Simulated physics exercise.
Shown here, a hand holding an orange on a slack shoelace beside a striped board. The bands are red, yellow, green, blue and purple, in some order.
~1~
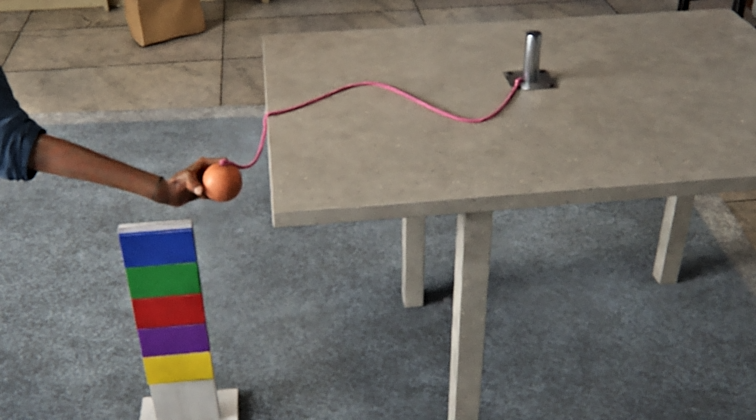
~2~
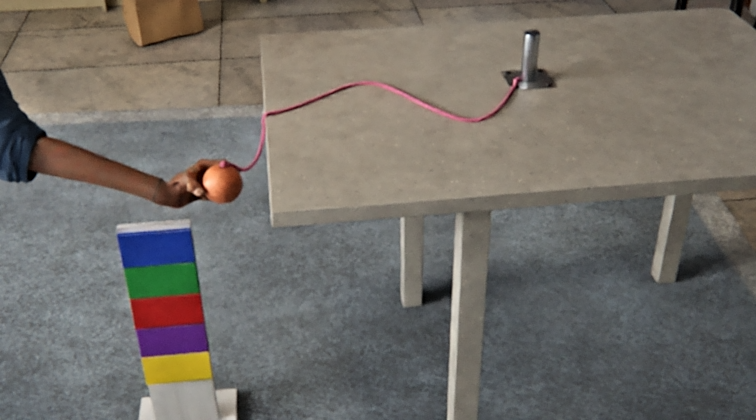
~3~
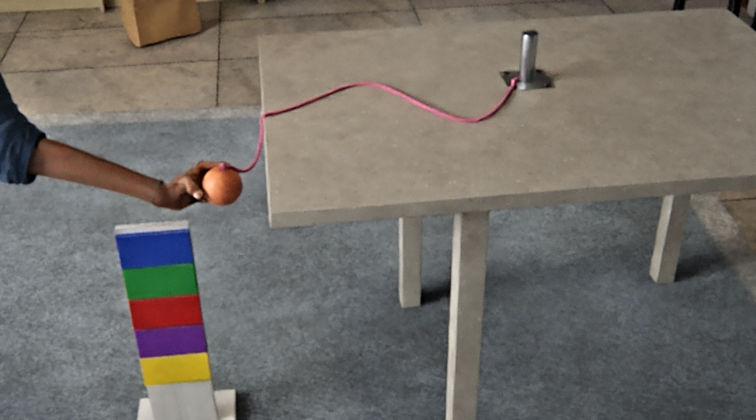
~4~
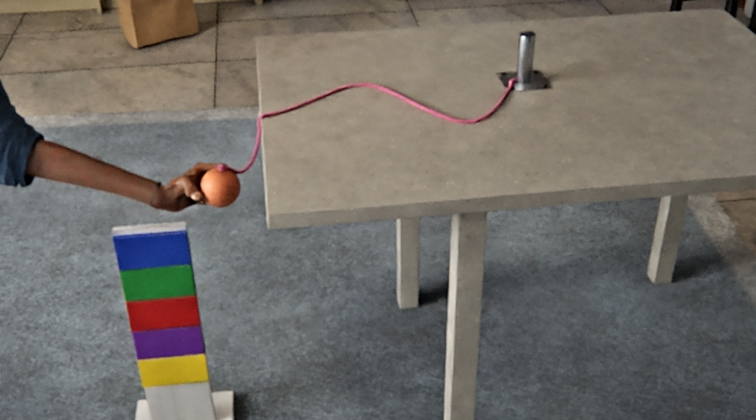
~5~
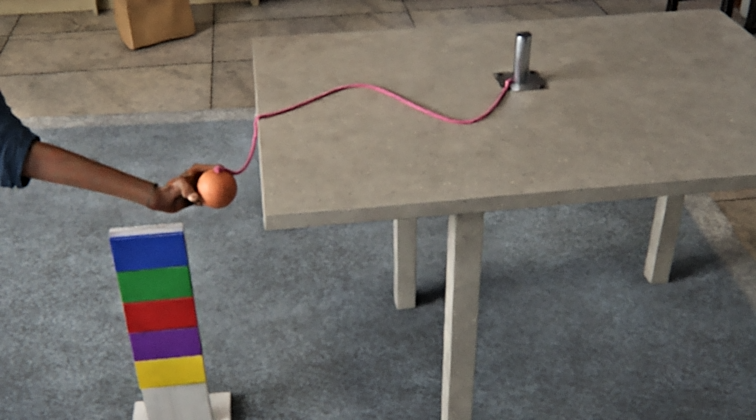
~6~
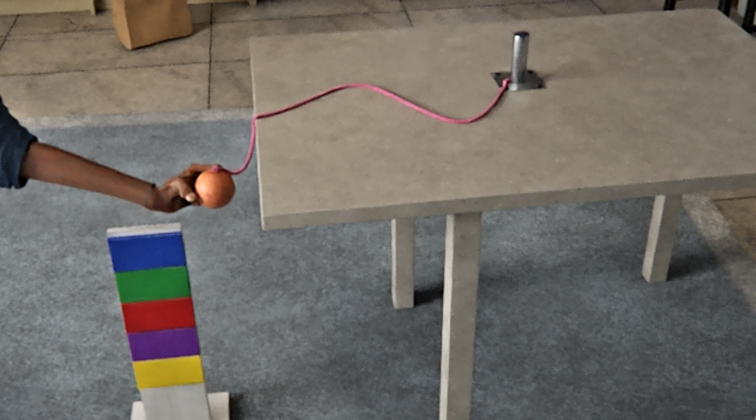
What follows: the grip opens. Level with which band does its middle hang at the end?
The red one.
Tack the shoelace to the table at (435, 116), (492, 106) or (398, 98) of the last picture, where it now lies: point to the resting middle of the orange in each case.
Near (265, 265), (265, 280) and (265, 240).
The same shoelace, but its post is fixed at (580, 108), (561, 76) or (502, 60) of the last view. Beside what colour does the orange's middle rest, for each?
It would be green; green; red.
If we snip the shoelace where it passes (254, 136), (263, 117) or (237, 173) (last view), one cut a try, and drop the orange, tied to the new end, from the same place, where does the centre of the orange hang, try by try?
Near (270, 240), (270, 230) and (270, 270).
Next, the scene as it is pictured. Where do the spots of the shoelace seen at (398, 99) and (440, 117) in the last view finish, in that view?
At (331, 112), then (386, 102).
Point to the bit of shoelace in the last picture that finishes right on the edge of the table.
It lies at about (336, 89).
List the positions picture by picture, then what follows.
In the first picture, orange (223, 182); blue (158, 250); green (164, 282); red (169, 312); purple (174, 341); yellow (179, 369).
In the second picture, orange (223, 184); shoelace through (507, 97) (461, 119) (399, 92) (332, 92) (268, 116).
In the third picture, orange (222, 186).
In the fourth picture, orange (220, 188); shoelace through (503, 99) (457, 121) (395, 94) (327, 94) (264, 118).
In the fifth picture, orange (217, 189).
In the sixth picture, orange (215, 189); shoelace through (497, 99) (451, 121) (389, 94) (322, 95) (258, 119).
Soon after, orange near (231, 295); level with red.
Then, orange near (293, 286); level with red.
Further on, orange near (260, 304); level with red.
At rest, orange near (270, 302); level with red. The shoelace holds its middle at red.
